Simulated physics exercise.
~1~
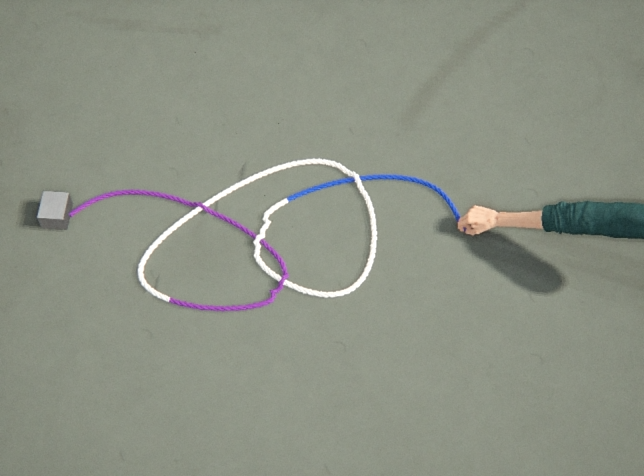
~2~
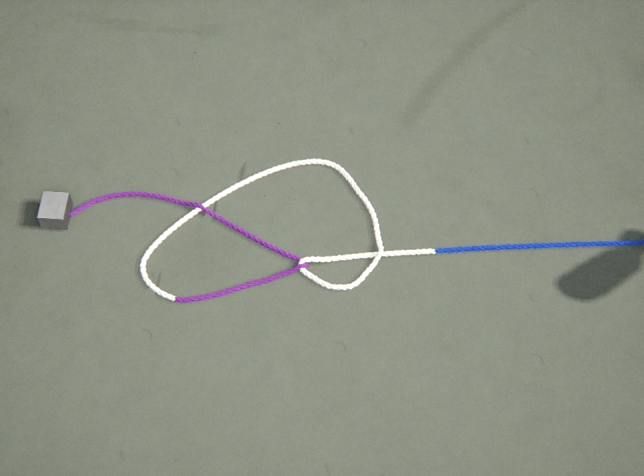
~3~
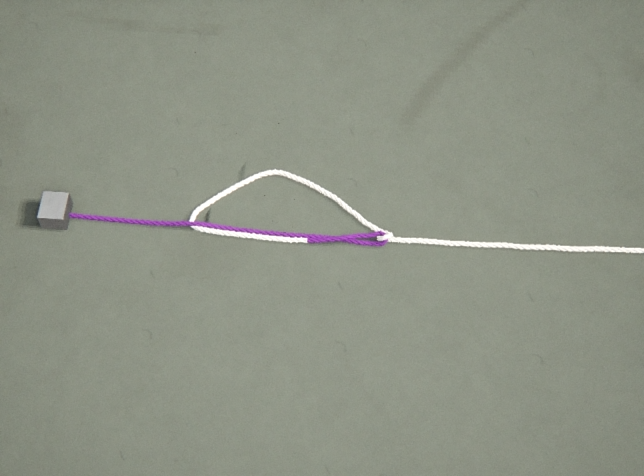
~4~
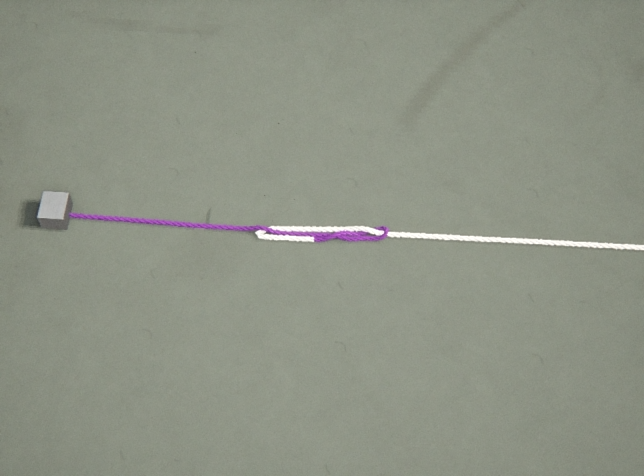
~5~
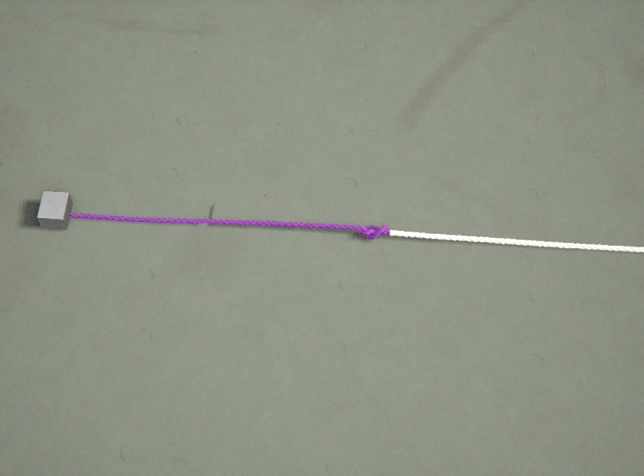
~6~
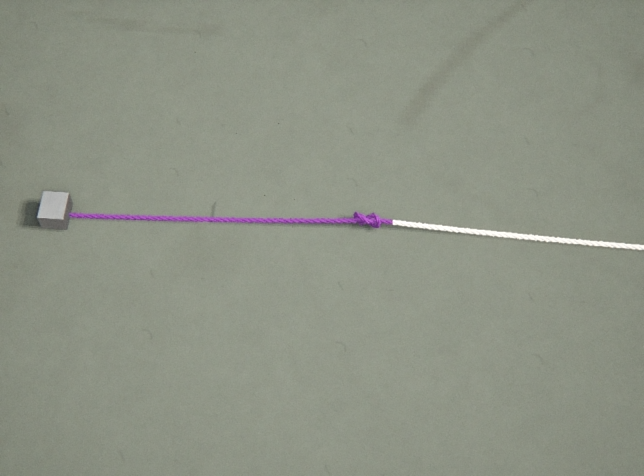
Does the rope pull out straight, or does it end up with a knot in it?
It ends up with a knot in it. The loops tighten into a small purple lump that stays in the rope.
On a dull green floor, a hand pulled the blue end of a looped purple, white and blue rope to the right while a grey block held the other end. The loops shrank and closed, jamming into a small purple knot.
